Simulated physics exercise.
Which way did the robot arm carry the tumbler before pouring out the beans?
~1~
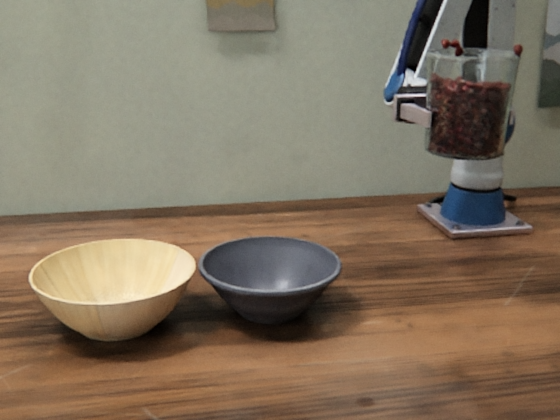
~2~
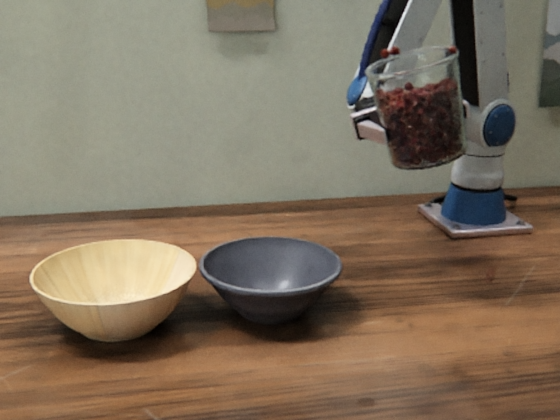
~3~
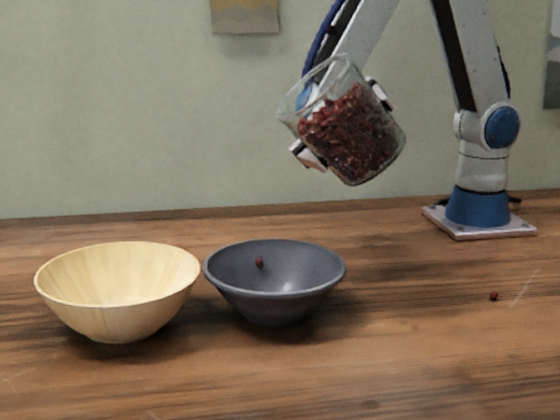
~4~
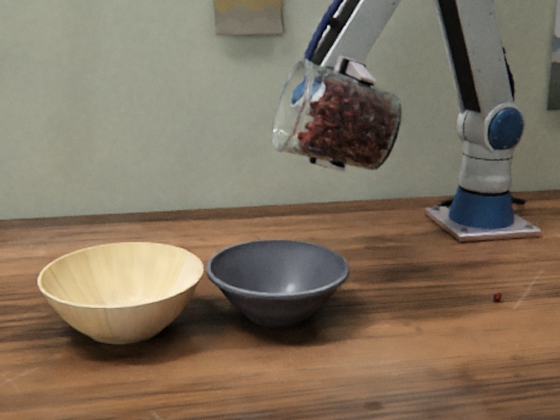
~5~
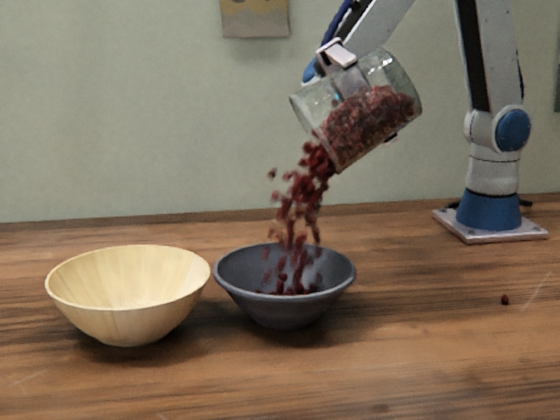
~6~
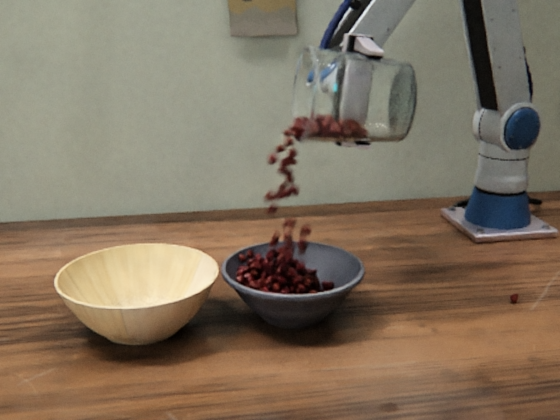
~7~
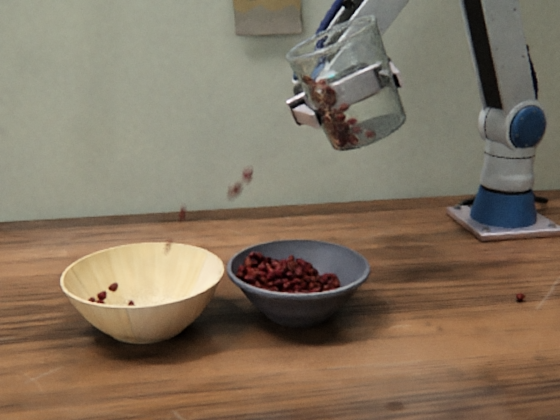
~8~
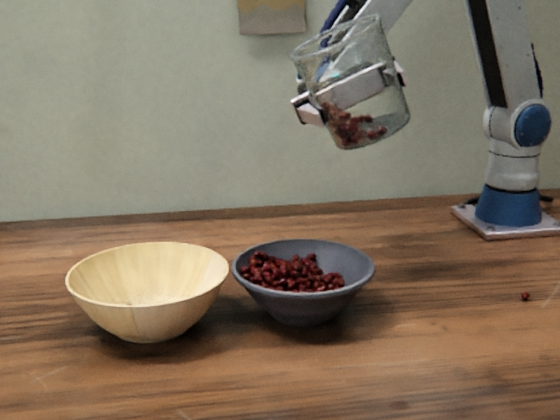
It carried the tumbler to the left, toward the two bowls.
